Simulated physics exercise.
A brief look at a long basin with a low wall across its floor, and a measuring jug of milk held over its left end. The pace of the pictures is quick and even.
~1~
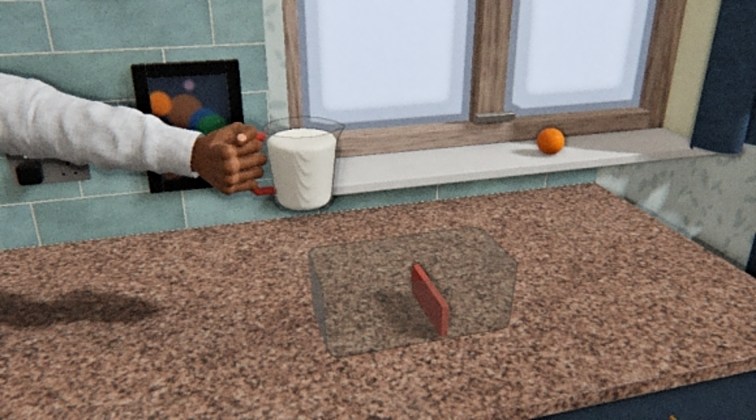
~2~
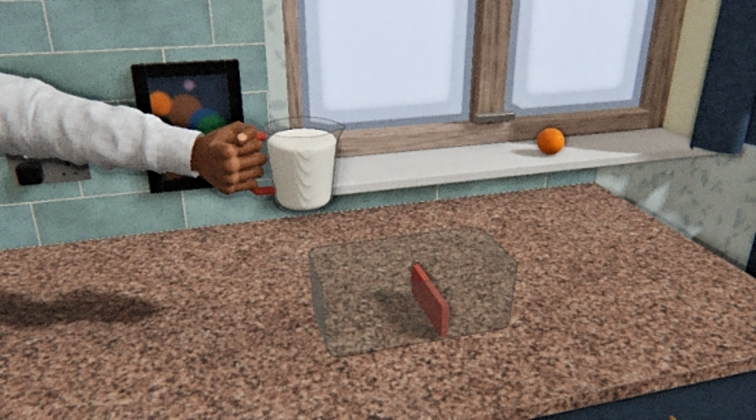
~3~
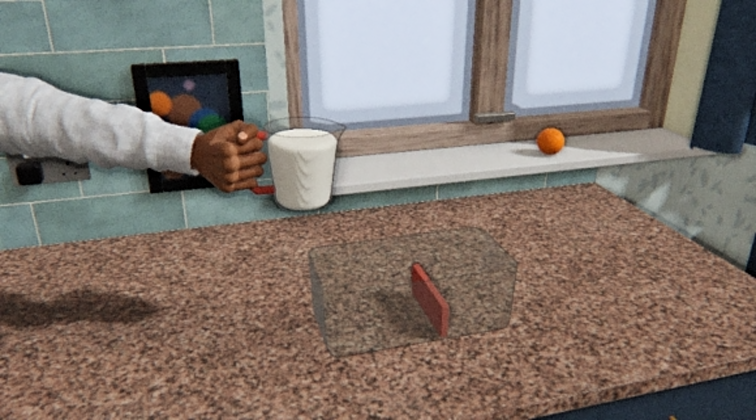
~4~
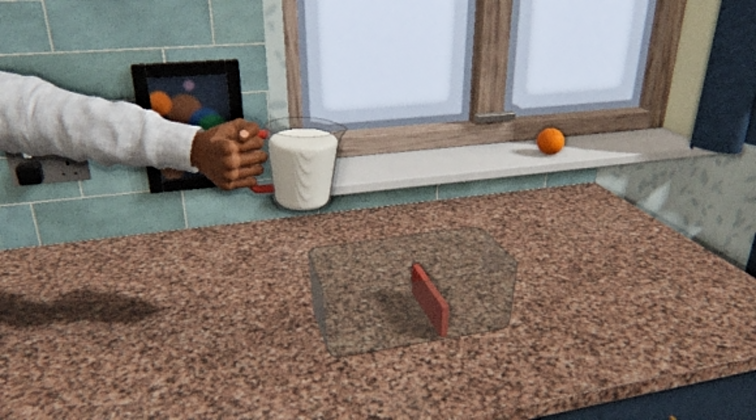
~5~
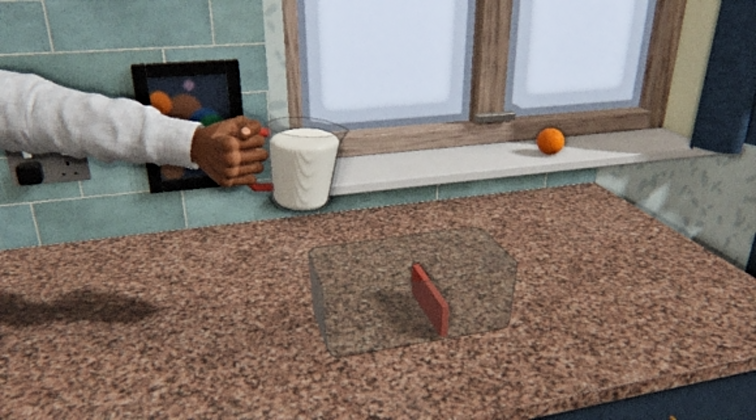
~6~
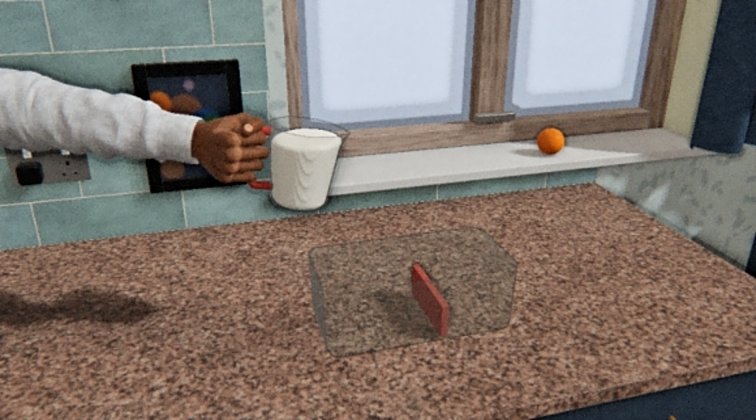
A hand in a pale long sleeve reaches in from the left, holding a clear jug of milk by its red handle above a speckled brown kitchen counter, seen from slightly above. Below sits a transparent basin with a low red wall across it, while an orange rests on the white windowsill beside green tiles. The jug slowly tilts a little to the right as the camera stays still.
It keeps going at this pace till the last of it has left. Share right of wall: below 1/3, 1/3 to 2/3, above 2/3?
Below 1/3.
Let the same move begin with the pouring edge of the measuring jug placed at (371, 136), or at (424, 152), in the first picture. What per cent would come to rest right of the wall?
Estimate: 15 per cent, then 95 per cent.
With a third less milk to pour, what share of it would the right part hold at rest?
Some 5 parts in a hundred, give or take.
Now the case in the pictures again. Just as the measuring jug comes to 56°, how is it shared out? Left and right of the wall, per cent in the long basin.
I'd put the left part near 0 per cent and the right part near 0.
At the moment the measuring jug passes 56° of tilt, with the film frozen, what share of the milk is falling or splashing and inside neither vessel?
That comes to near 15 percent.
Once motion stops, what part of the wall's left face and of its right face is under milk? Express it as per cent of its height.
On the left it sits near 40, while on the right it sits near 0.
A moment on, the measuring jug is tipped part way and 83 per cent is still to pour, 2 is left of the wall and 0 right of it.
Next, the measuring jug is tipped on its side and 36 per cent is still to pour, 40 is left of the wall and 1 right of it.
Then the measuring jug is tipped on its side and 4 per cent is still to pour, 85 is left of the wall and 2 right of it.
Later the measuring jug is tipped on its side and 0 per cent is still to pour, 94 is left of the wall and 3 right of it.
At rest 94 per cent lies left of the wall, 3 right of it and 3 outside.
